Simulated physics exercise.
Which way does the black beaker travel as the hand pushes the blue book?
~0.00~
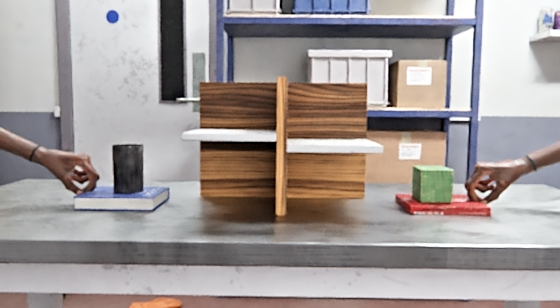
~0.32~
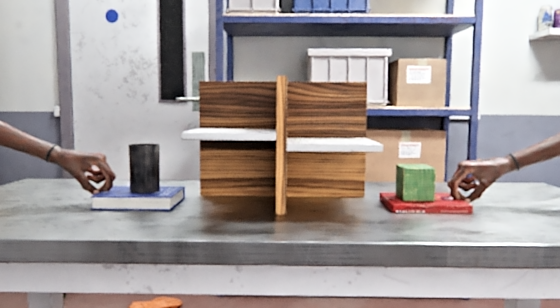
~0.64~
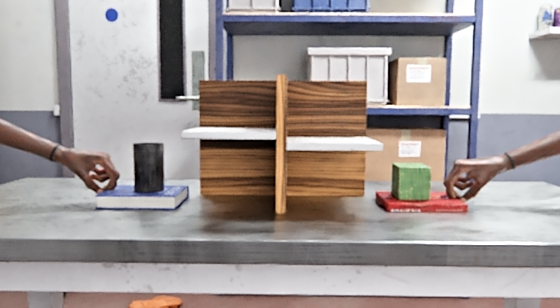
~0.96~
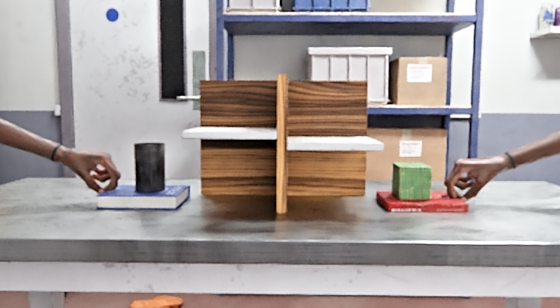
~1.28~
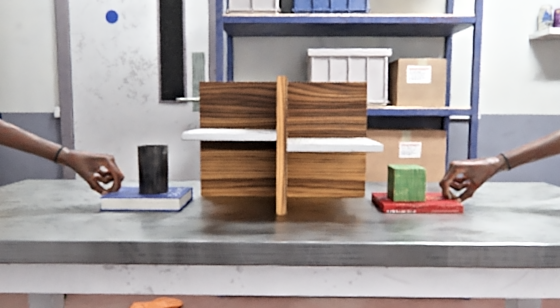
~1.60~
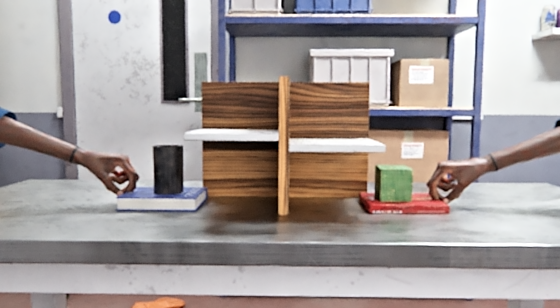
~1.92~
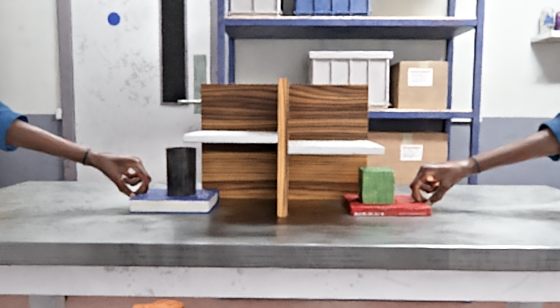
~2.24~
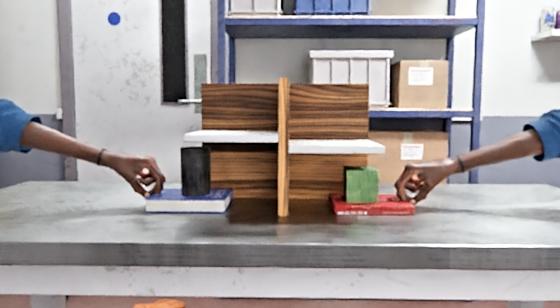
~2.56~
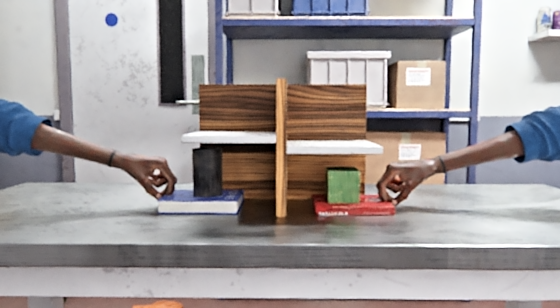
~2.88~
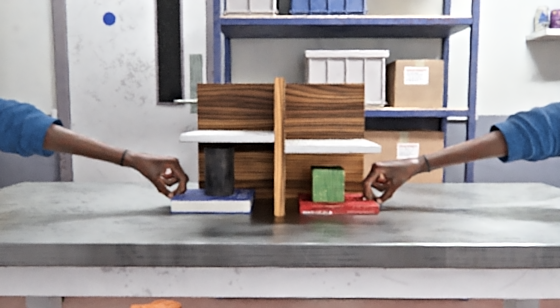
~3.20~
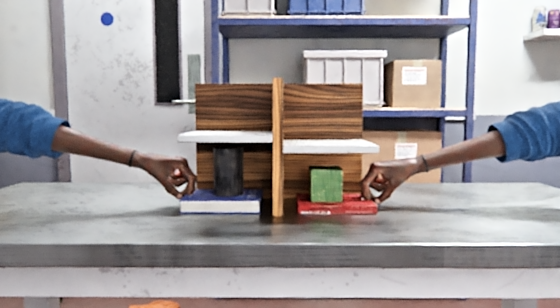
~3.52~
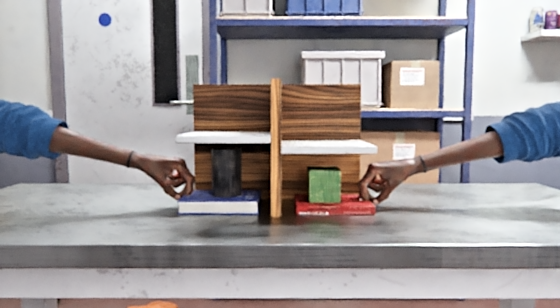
The black beaker moves to the right, riding on the blue book until it is under the shelf.
Two hands slide a blue book and a red box inward, carrying the black beaker and green block under the shelf.
